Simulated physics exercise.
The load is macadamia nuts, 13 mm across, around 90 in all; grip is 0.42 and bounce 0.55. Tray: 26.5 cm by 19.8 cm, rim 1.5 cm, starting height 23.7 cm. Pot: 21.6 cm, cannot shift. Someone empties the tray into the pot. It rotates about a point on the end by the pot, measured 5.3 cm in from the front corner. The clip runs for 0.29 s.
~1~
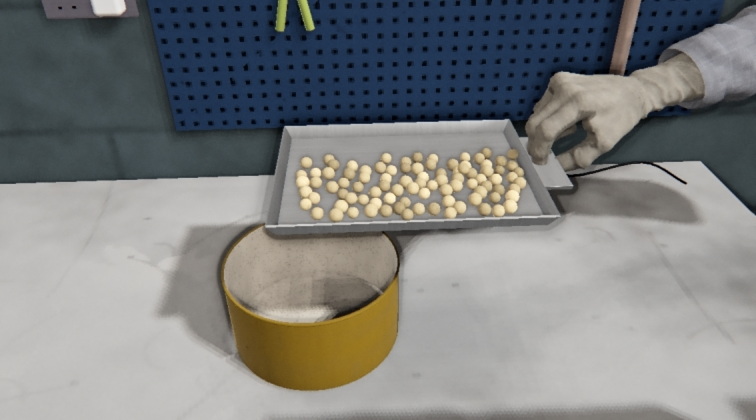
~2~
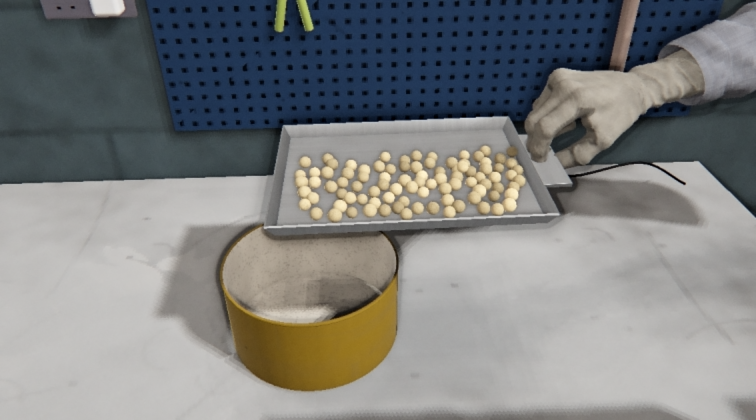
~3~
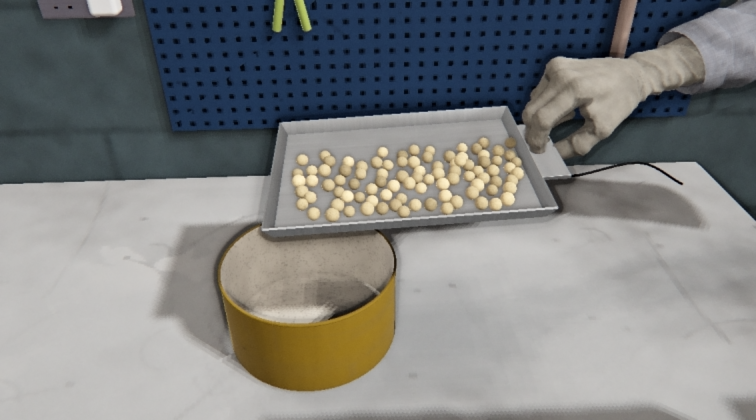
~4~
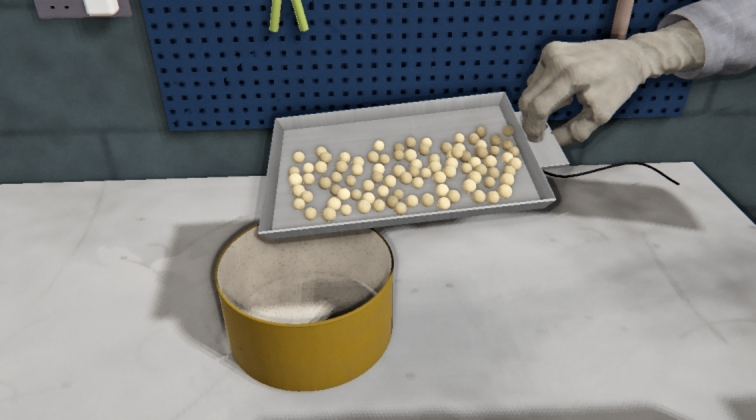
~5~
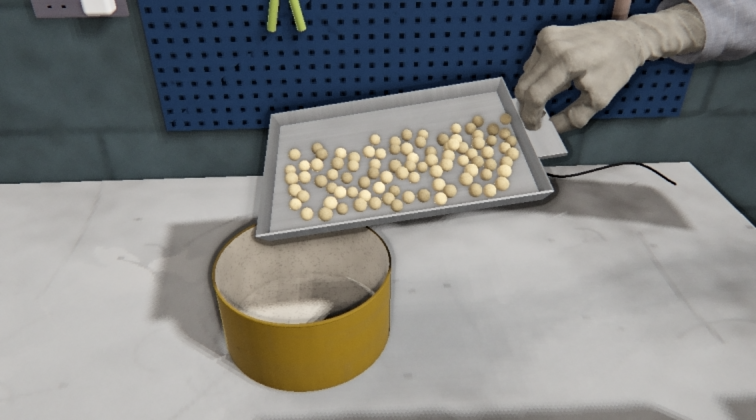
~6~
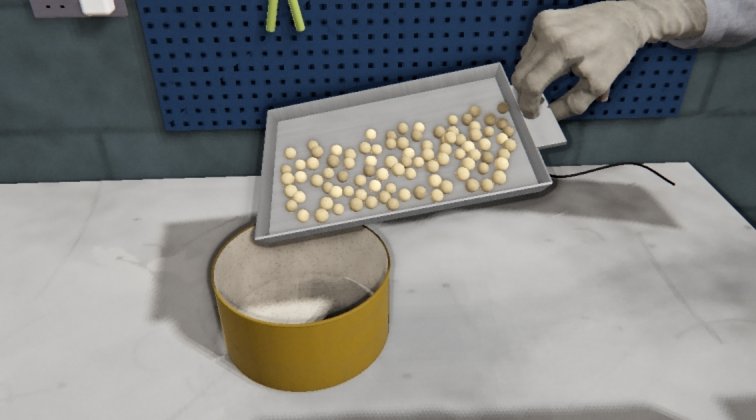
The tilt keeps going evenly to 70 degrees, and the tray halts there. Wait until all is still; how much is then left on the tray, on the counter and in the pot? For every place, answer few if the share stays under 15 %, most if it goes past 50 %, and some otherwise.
Shares - left on the tray: Few; counter: Most; pot: Few.
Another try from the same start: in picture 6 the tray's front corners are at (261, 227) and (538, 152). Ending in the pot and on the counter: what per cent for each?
Pot 35; counter 65.
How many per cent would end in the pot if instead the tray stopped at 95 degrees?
Estimated share: About 5 %.
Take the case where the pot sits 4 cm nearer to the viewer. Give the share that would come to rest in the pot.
In that case about 55 percent would end up there.
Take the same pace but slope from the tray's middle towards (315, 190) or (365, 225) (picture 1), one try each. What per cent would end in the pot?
Estimate: Some 50 % and some 0 % respectively.
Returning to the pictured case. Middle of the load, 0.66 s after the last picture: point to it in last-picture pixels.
Load centre, approx.: (290, 222) px.
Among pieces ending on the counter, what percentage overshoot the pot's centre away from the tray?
About 80 per cent.
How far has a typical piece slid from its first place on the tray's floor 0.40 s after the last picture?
About 7 cm.
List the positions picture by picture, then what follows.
Tray tilt 0 degrees, front corners at (274, 222) and (550, 212); middle of the pieces at (420, 184); pot at (311, 261), in the first frame.
Tray tilt 1 degrees, front corners at (273, 222) and (549, 210); middle of the pieces at (419, 183), in the second frame.
Tray tilt 4 degrees, front corners at (270, 224) and (548, 204), lowest corner left front; middle of the pieces at (417, 178), in the third frame.
Tray tilt 7 degrees, front corners at (267, 227) and (545, 195), lowest corner left front; middle of the pieces at (413, 172), in the fourth frame.
Tray tilt 11 degrees, front corners at (265, 229) and (543, 187), lowest corner left front; middle of the pieces at (410, 167), in the fifth frame.
Tray tilt 15 degrees, front corners at (264, 232) and (542, 179), lowest corner left front; middle of the pieces at (406, 162); pot at (302, 262), in the sixth frame.
Then, 0.40 s after the last picture, tilt 42 degrees; the tray holds 100 %, the pot 0 %.
Then, 0.66 s after the last picture, tilt 59 degrees; the tray holds 75 %, the pot 0 %.
Then, 1.04 s after the last picture, tilt 70 degrees; the tray holds 5 %, the pot 5 %.
In the end, tray 0 %, counter 95 %, pot 5 %.
